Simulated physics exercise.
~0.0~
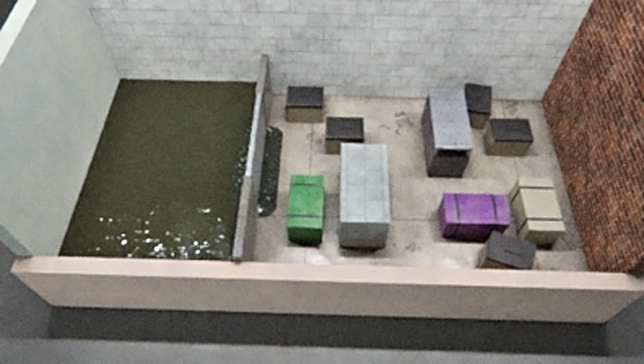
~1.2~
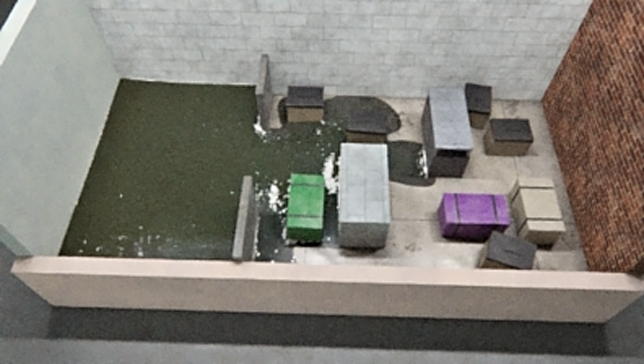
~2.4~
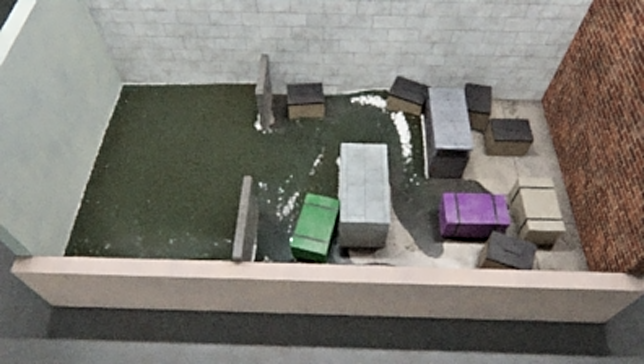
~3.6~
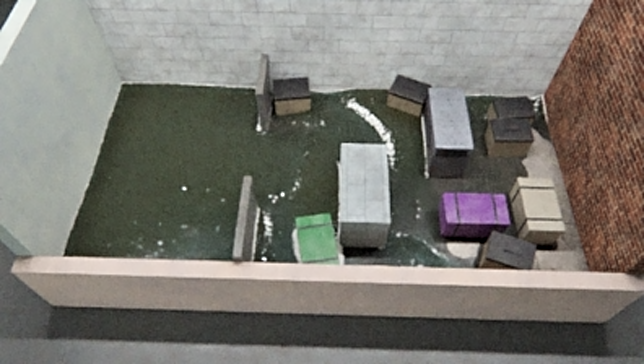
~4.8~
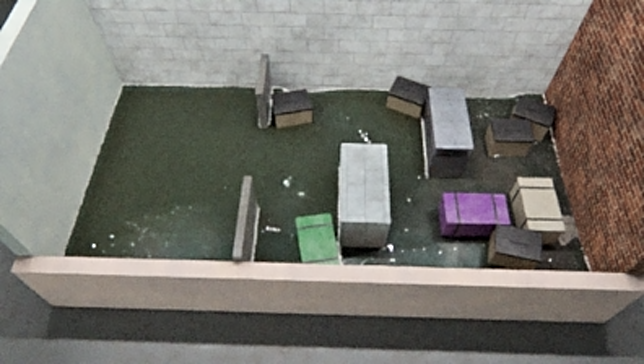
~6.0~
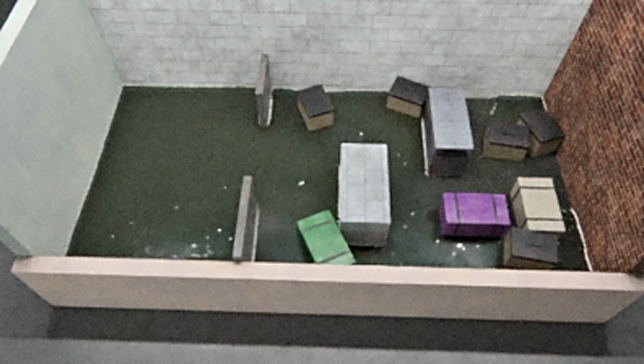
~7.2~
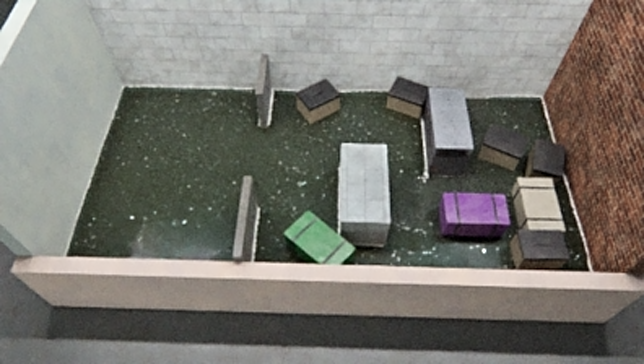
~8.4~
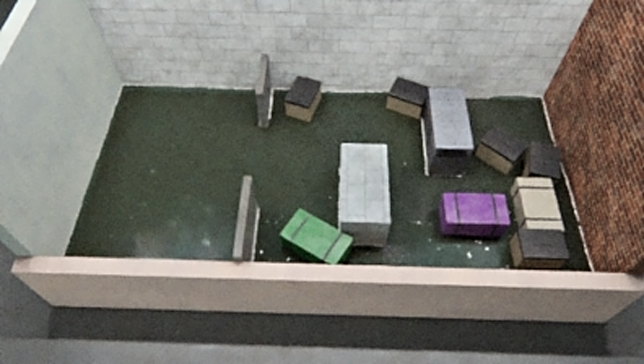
Dark green water bursting through a gap in a partition and flooding a walled room, nudging the green trunk while the purple stays put.
